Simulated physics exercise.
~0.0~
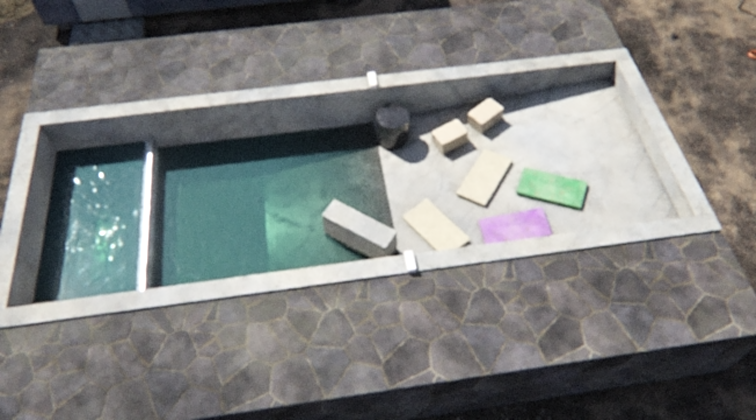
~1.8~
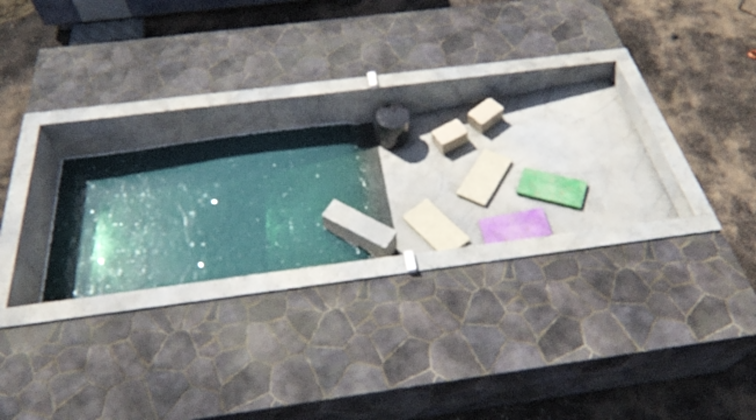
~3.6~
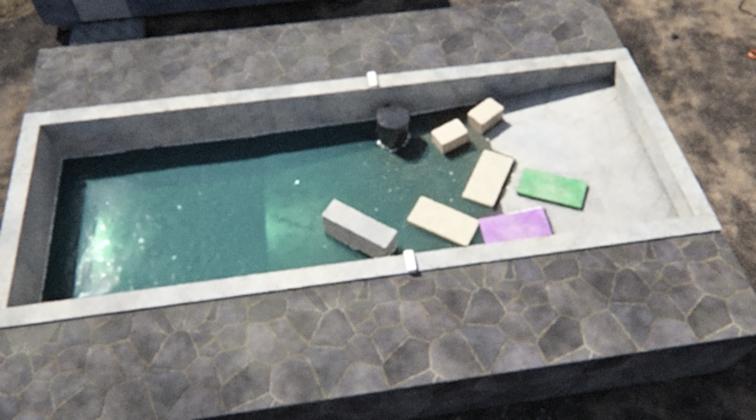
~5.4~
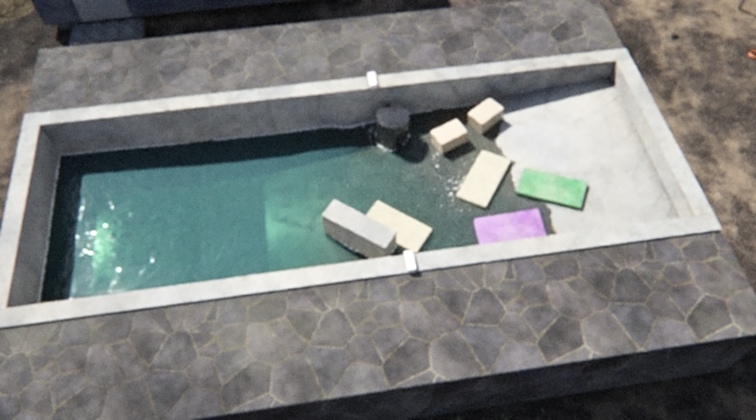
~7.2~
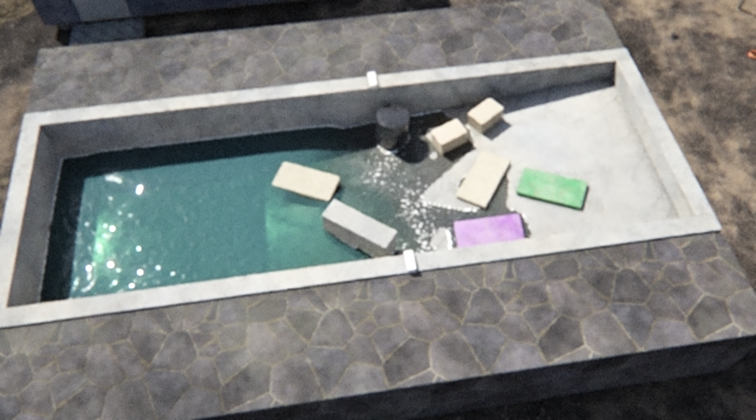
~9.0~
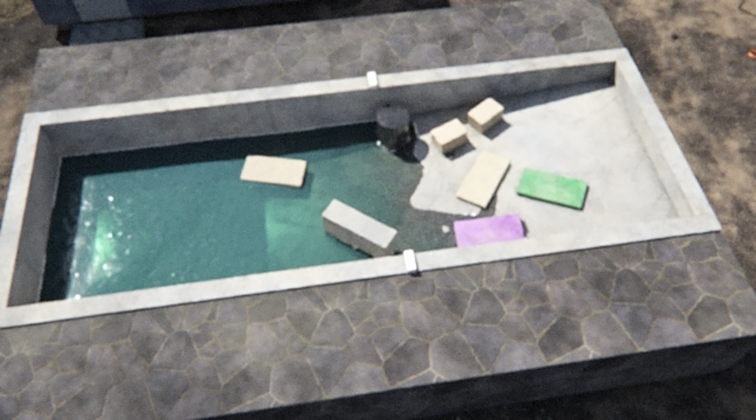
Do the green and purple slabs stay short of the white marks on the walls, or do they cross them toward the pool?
Both stay short of the white marks. The purple slab shifts a little to the left and the green one hardly moves, and both end up resting on the ramp.
